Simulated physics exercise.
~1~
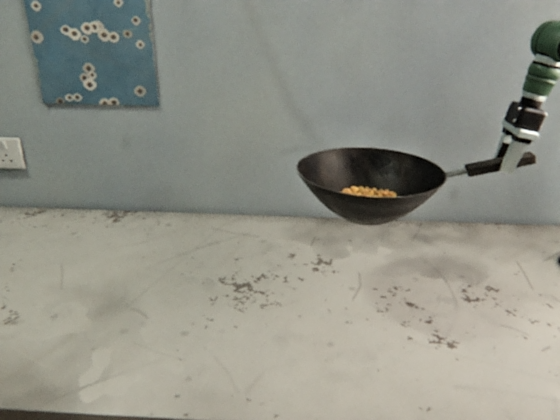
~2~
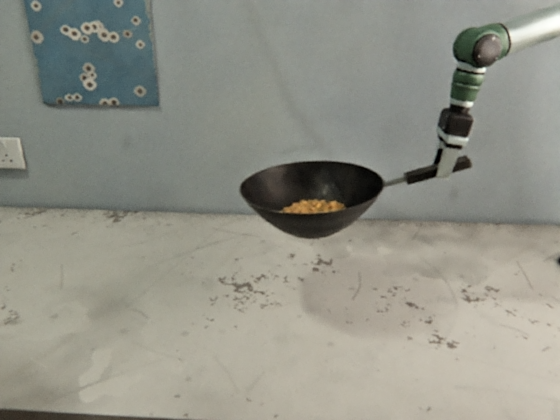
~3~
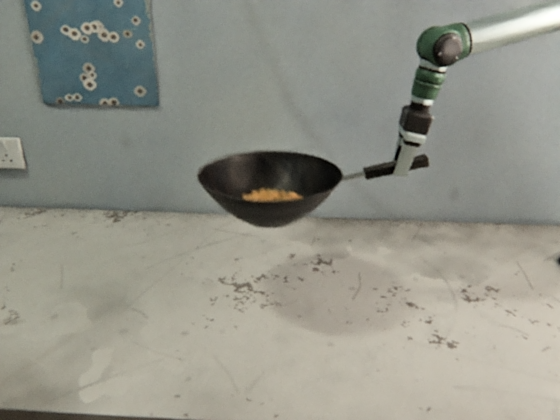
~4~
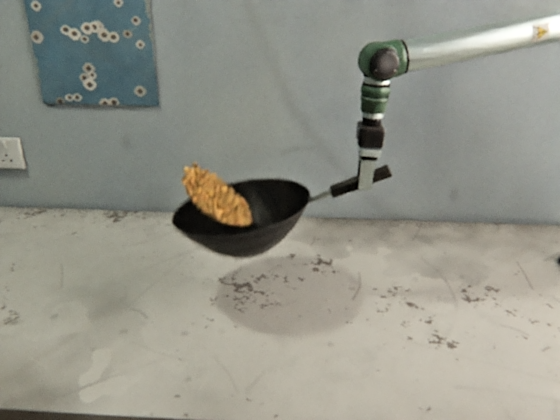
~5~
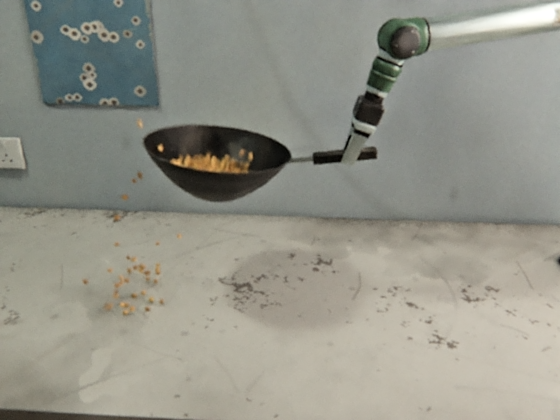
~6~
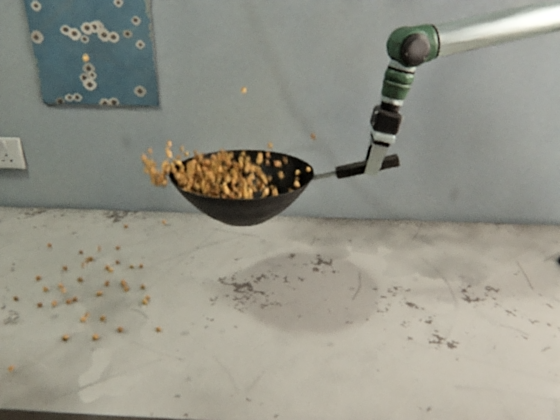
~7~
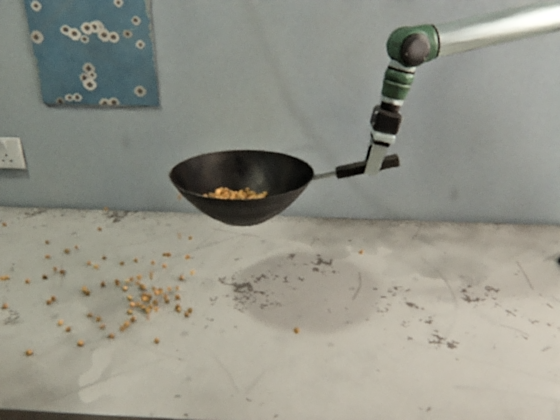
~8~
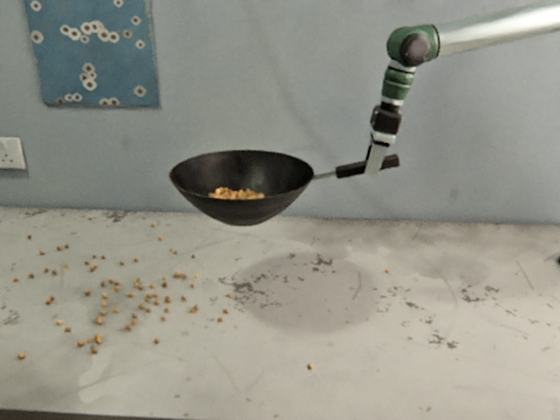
A robot arm moves a wok left and tosses the chickpeas, spilling some onto the table.
